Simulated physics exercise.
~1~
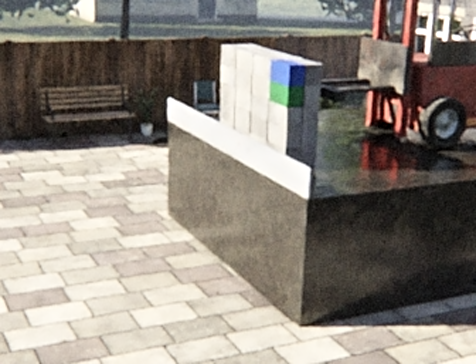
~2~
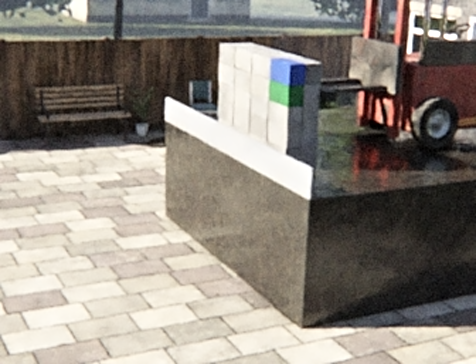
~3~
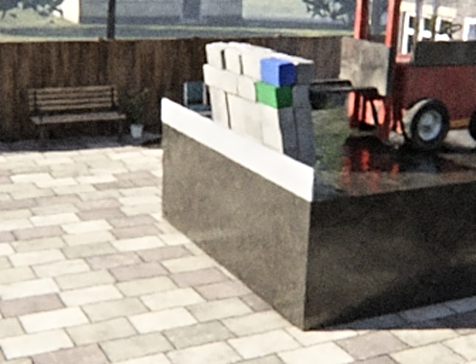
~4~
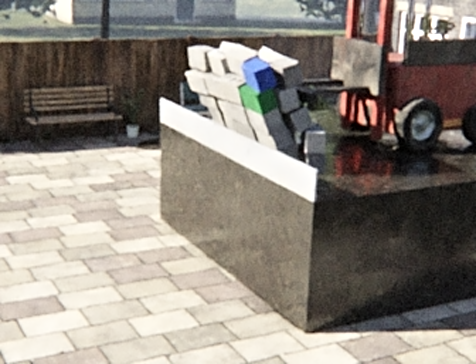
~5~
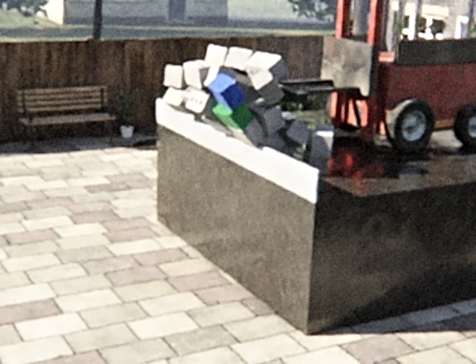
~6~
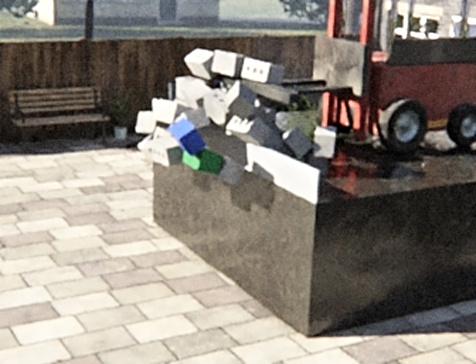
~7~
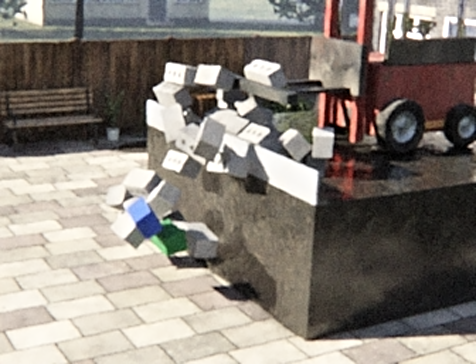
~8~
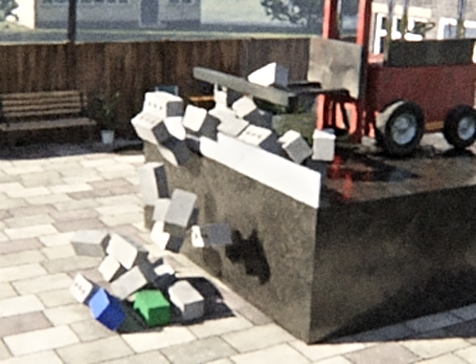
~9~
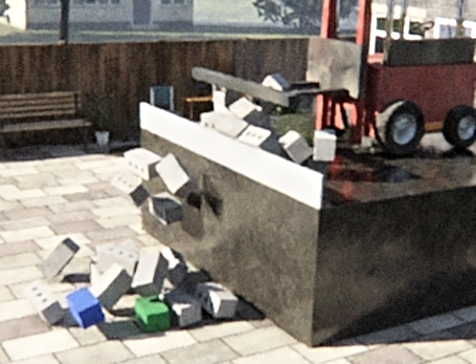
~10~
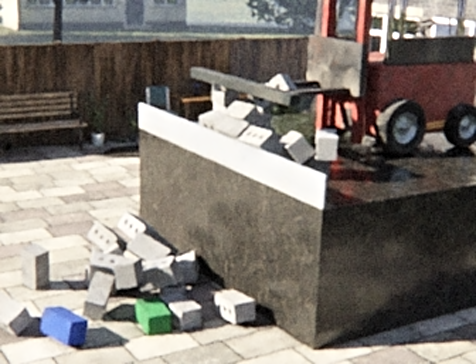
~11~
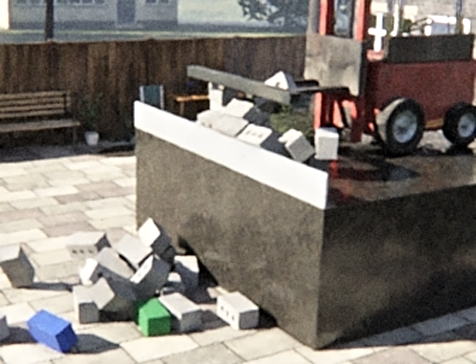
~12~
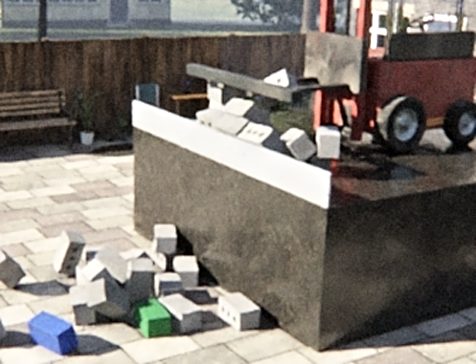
We see a red lift truck on a dark platform push a beam into a stack of pale blocks, which leans left, breaks apart and tumbles over the low white board. Many blocks, including the blue and green ones, end scattered on the paving, while others stay on top.
